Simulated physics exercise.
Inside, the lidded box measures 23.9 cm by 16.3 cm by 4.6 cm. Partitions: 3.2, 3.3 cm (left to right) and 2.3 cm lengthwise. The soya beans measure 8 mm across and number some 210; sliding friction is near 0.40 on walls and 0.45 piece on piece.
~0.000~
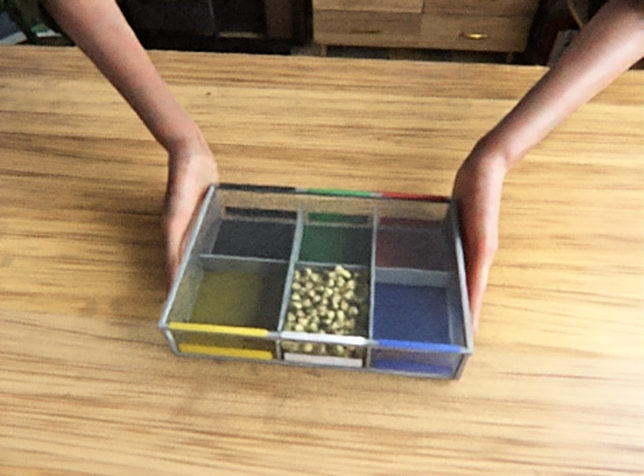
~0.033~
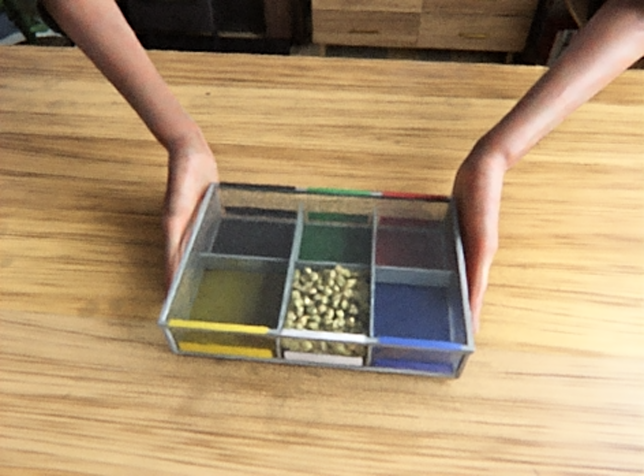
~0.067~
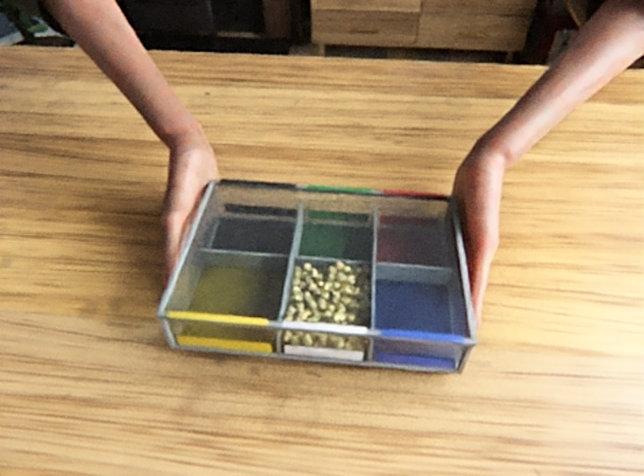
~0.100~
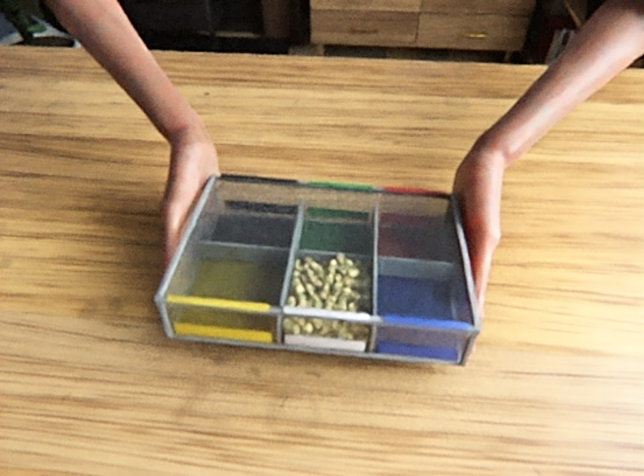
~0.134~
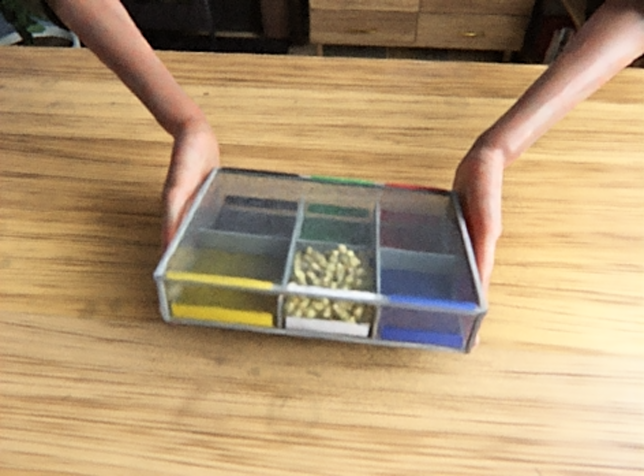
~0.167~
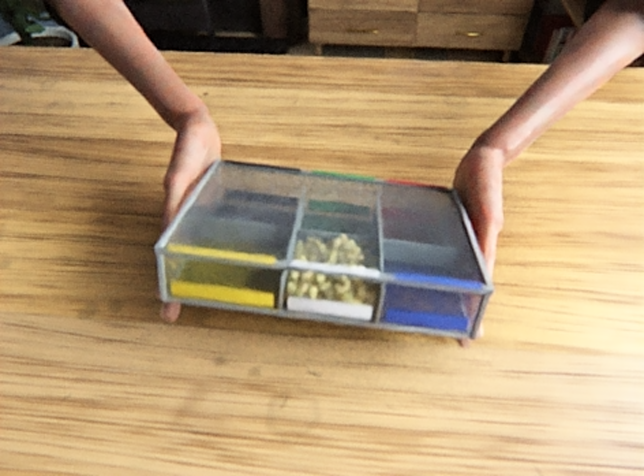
The video shows two hands holding a clear, six-compartment box of pale beans above a wooden table, then raising its front edge so it tilts backward, while the beans remain in the white-marked front middle compartment.
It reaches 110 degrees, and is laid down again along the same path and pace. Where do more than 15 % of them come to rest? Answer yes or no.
Red: Yes, blue: No, green: Yes, yellow: No, white: No, black: No.
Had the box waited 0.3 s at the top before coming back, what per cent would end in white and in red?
White 0; red 30.
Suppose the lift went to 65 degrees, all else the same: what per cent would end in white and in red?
Then: White 55; red 5.
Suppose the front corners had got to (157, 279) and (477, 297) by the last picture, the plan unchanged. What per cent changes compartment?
It would be near 100 per cent.
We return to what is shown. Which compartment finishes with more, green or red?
It is the green one.
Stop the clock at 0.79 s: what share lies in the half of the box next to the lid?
Some 90 per cent.
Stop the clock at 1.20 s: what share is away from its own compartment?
Roughly 100 per cent.
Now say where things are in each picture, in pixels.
Box tilt 0 degrees, front corners at (164, 325) and (467, 350); white 100 %, in the first picture.
Box tilt 1 degrees, front corners at (164, 322) and (468, 347), in the second picture.
Box tilt 3 degrees, front corners at (163, 314) and (470, 340), lowest corner right back, in the third picture.
Box tilt 7 degrees, front corners at (161, 299) and (475, 328), lowest corner right back, in the fourth picture.
Box tilt 12 degrees, front corners at (161, 275) and (481, 310), lowest corner right back, in the fifth picture.
Box tilt 18 degrees, front corners at (161, 249) and (487, 289), lowest corner right back; white 100 %. The box's pace is about 170 degrees a second, in the sixth picture.
After 0.79 s, tilt 110 degrees; red 10 %, green 50 %, white 35 %.
After 1.20 s, tilt 48 degrees; red 30 %, green 65 %, black 5 %.
After 1.70 s, tilt 0 degrees; red 30 %, green 65 %, black 5 %.
By 2.2 s all is still; red 30 %, blue 0 %, green 65 %, yellow 0 %, white 0 %, black 5 %.
